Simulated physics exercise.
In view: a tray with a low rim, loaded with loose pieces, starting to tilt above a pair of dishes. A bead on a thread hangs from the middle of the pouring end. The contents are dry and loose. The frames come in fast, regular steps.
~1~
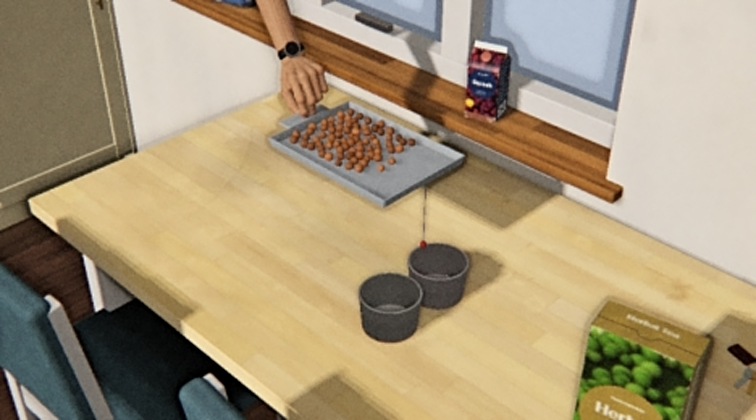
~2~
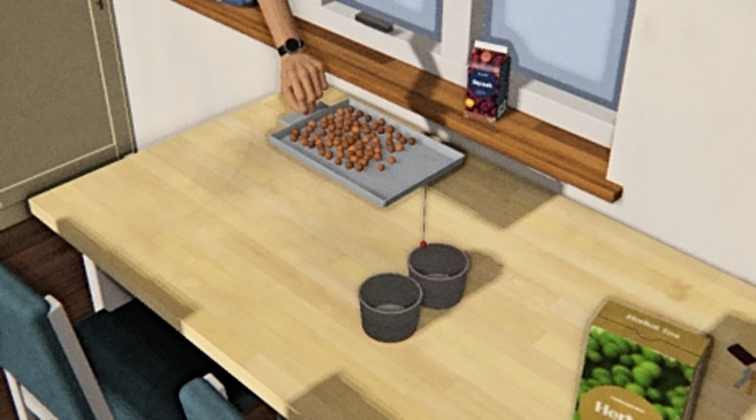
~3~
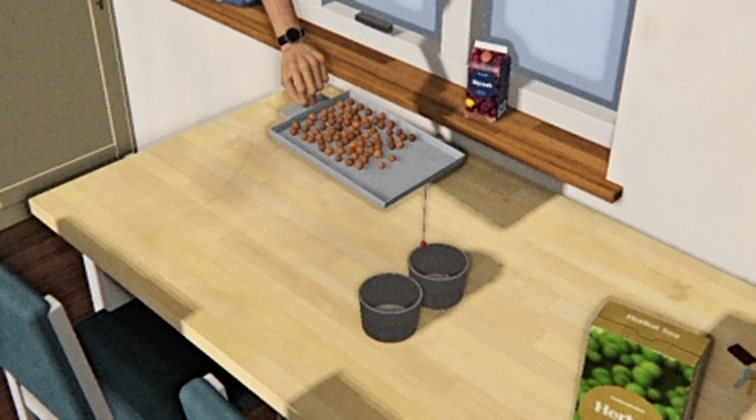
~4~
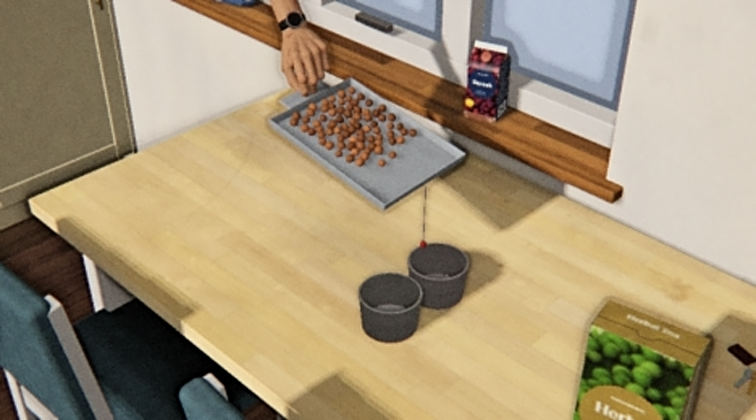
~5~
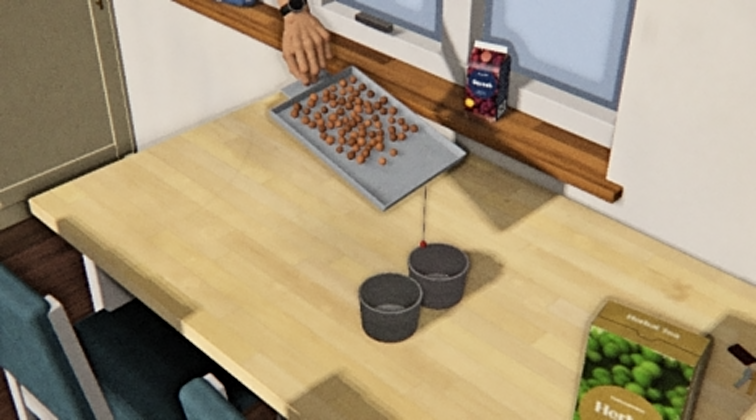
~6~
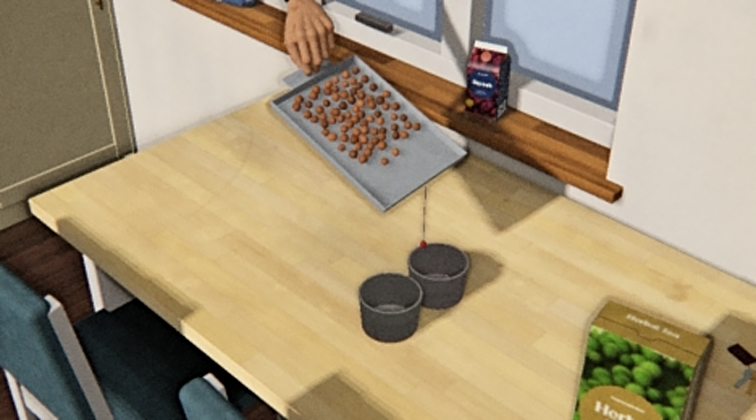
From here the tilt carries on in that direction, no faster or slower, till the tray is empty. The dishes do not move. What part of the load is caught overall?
They take more than half between them.
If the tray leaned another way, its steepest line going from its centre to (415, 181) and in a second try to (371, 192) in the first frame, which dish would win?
First the dish on the right, then the left-hand dish.
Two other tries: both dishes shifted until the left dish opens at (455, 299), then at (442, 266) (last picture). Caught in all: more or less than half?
At the first place not half, at the second under half.
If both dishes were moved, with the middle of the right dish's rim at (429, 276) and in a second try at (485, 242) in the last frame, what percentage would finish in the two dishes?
In turn 50 and 30 in a hundred.
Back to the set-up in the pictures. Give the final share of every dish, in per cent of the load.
The left dish has 50 per cent, the right dish has 20.
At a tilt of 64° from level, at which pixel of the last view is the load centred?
Around (398, 182).
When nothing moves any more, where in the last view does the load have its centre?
Near (399, 313).
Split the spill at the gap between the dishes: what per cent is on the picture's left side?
Some 40 per cent.
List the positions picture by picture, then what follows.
The first picture shows corners of the pouring end near (384, 199) and (462, 155), level; middle of the load near (351, 143), hazelnuts; left dish near (412, 320); right dish near (460, 287); bead on its thread near (423, 244).
The second picture shows corners of the pouring end near (384, 200) and (462, 155), level; middle of the load near (351, 141).
The third picture shows corners of the pouring end near (384, 201) and (462, 155), tipped barely, lowest at the left corner; middle of the load near (351, 137).
The fourth picture shows corners of the pouring end near (385, 203) and (463, 154), tipped a little, lowest at the left corner; middle of the load near (352, 130).
The fifth picture shows corners of the pouring end near (385, 205) and (463, 153), tipped clearly, lowest at the left corner; middle of the load near (353, 123).
The sixth picture shows corners of the pouring end near (385, 207) and (464, 152), tipped clearly, lowest at the left corner; middle of the load near (355, 119), only a few on the move; left dish near (412, 320); right dish near (460, 287).
Shortly afterwards, tray tipped steeply; the bulk on the tray; only a few in the left dish; only a few outside both; a little in the air.
Next, tray tipped past a quarter turn; near half on the tray; near a quarter in the left dish; a little in the right dish; a little outside both; a little in the air.
Some moments later, tray tipped past a quarter turn; near half in the left dish; near a quarter in the right dish; near a quarter outside both.
In the end, tray tipped past a quarter turn; near half in the left dish; near a quarter in the right dish; near a quarter outside both.
